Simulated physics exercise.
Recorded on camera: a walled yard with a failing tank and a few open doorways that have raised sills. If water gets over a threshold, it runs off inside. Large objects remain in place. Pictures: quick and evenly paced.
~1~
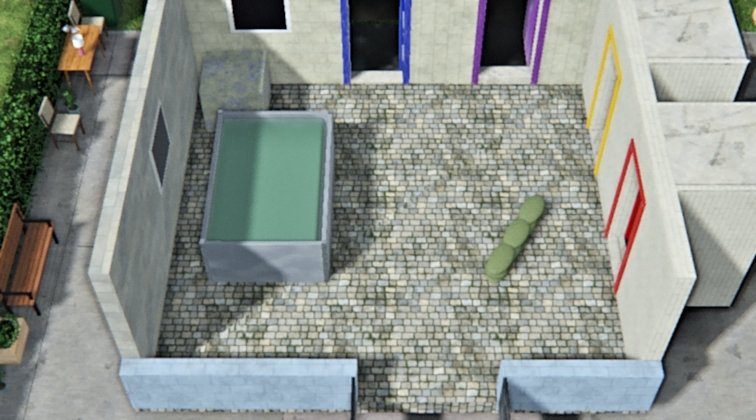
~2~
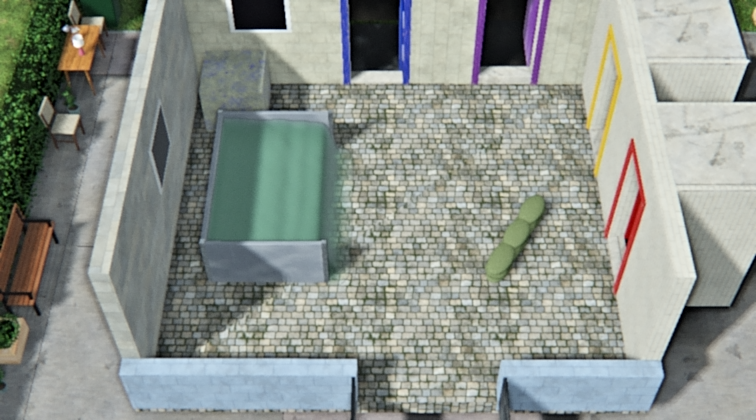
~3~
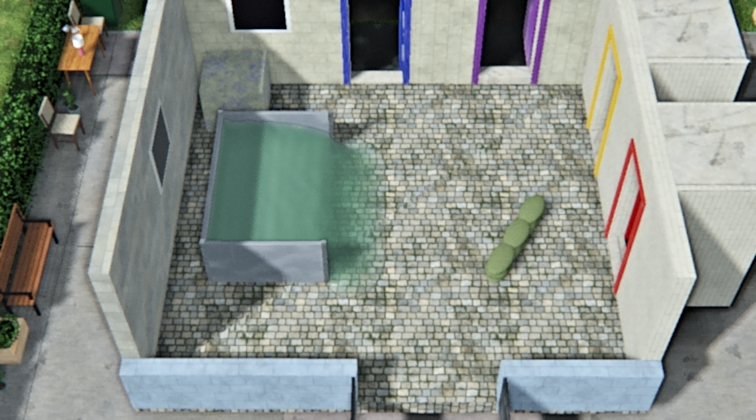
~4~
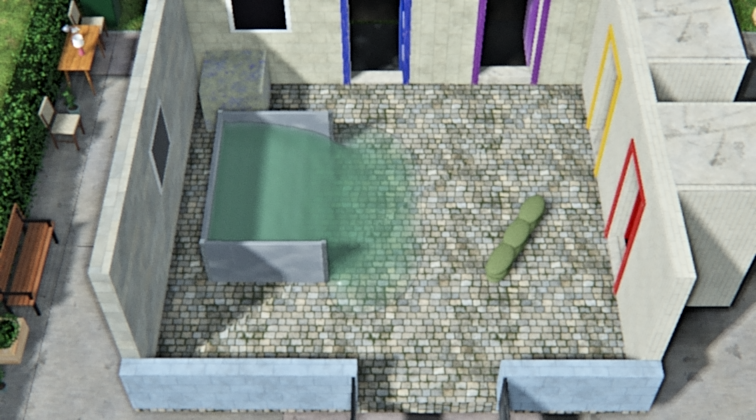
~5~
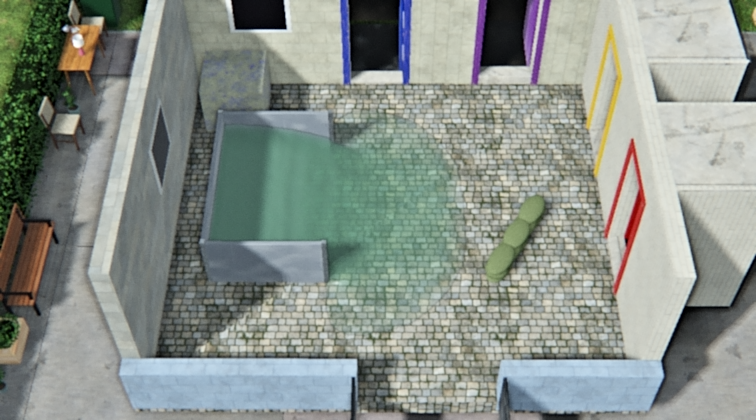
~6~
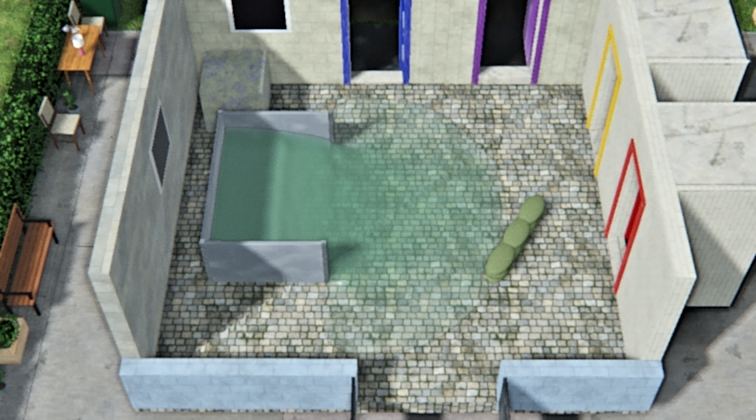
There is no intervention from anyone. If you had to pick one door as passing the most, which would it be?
I would pick the yellow door.
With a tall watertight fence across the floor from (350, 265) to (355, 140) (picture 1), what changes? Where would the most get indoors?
I'd point to the one in blue.
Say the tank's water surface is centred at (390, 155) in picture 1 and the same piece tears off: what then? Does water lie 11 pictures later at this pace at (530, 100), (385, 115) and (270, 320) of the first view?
Point by point, the spots are hit, not hit and not hit.
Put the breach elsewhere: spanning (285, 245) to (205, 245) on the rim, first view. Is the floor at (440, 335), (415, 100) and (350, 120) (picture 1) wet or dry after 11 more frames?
In turn: Covered, dry, not flooded.
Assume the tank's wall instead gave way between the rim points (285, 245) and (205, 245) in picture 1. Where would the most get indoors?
I'd go with the red-painted one.
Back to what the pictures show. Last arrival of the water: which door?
It's the red door.
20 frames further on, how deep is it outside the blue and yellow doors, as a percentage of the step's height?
Some 40 percent, then some 230 percent.
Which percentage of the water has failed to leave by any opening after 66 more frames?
I'd put it near 68 %.
A moment on, water covers 60 % of the floor; purple door wet at the sill, nothing in, blue door wet at the sill, nothing in, red door not reached, yellow door a trickle in.
Next, water covers 65 % of the floor; purple door wet at the sill, nothing in, blue door wet at the sill, nothing in, red door wet at the sill, nothing in, yellow door a lot in.
Then, water covers 65 % of the floor; purple door some in, blue door wet at the sill, nothing in, red door a trickle in, yellow door a lot in.
Later, water covers 80 % of the floor; purple door some in, blue door a trickle in, red door some in, yellow door a lot in.
In the end, water covers 95 % of the floor; purple door some in, blue door some in, red door some in, yellow door a lot in; the yellow door has let in the most.
